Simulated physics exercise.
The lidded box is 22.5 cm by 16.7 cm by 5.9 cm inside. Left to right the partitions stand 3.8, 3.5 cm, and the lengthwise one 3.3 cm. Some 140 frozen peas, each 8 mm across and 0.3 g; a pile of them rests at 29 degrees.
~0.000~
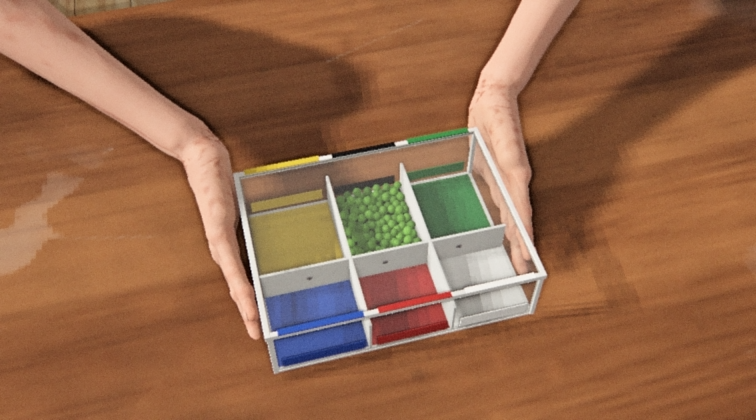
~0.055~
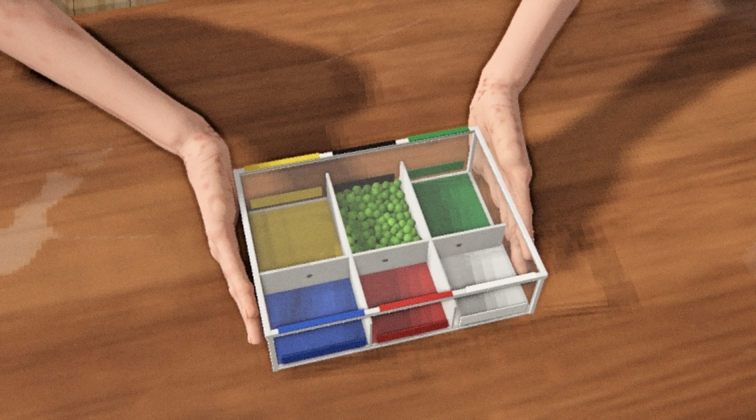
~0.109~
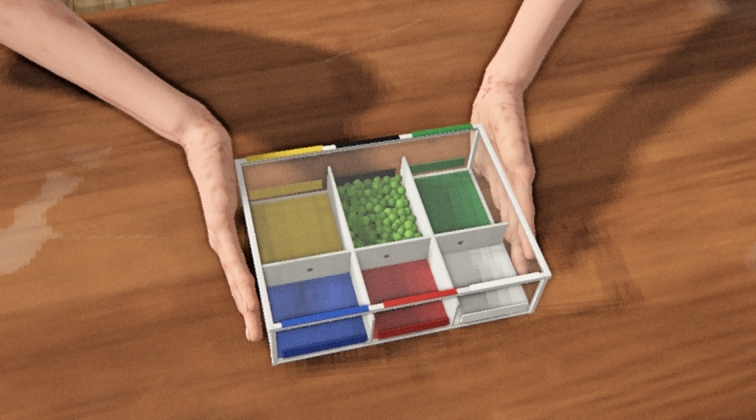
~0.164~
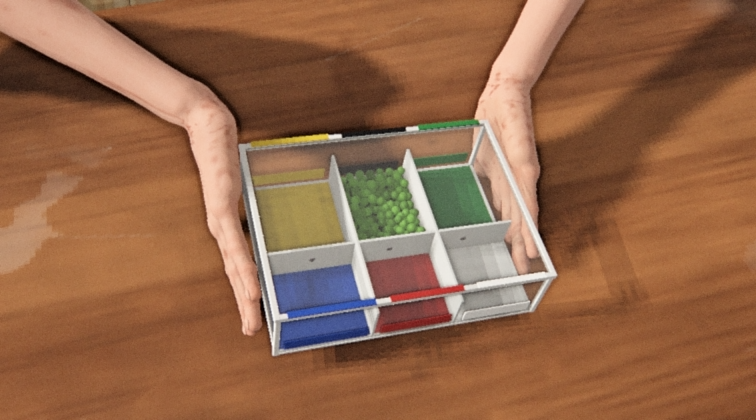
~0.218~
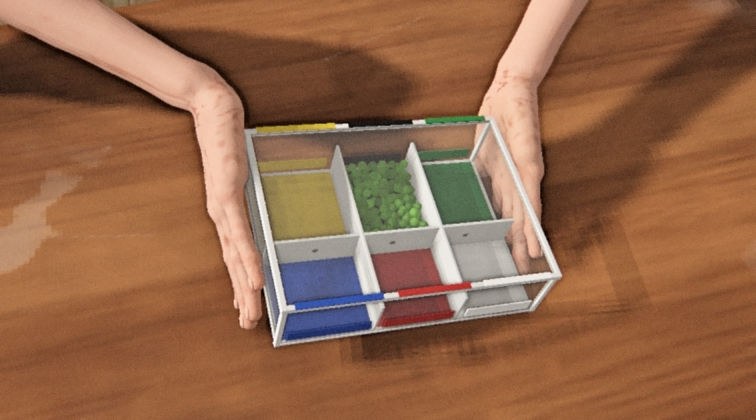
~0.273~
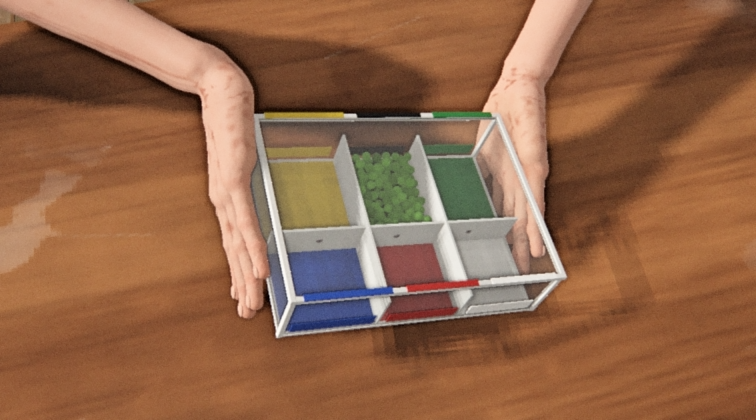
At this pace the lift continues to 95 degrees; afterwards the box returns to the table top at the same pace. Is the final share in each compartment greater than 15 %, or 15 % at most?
Red: 15 % at most, blue: 15 % at most, green: 15 % at most, yellow: 15 % at most, white: Greater than 15 %, black: Greater than 15 %.
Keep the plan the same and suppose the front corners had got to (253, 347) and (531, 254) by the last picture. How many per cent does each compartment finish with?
Result - red: 0 %; blue: 70 %; green: 0 %; yellow: 0 %; white: 0 %; black: 30 %.
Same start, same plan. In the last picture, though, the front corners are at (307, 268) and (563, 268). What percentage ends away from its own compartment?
About 60 %.
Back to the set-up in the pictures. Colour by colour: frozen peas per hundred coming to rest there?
The red one ends with 0, blue 0, green 5, yellow 0, white 70 and black 25 per cent.
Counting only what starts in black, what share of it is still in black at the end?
Roughly 20 per cent.
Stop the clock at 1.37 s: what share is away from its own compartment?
Roughly 15 percent.
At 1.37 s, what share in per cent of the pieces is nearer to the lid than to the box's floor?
30 per cent, give or take.
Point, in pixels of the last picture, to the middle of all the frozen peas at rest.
Approximately (480, 272) in the last picture.
Then, at 1.37 s, tilt 95 degrees; green 5 %, white 5 %, black 85 %.
After 2.11 s, tilt 42 degrees; green 5 %, white 70 %, black 25 %.
After 2.87 s, tilt 0 degrees; green 5 %, white 70 %, black 25 %.
At rest (3.4 s), red 0 %, blue 0 %, green 5 %, yellow 0 %, white 70 %, black 25 %.
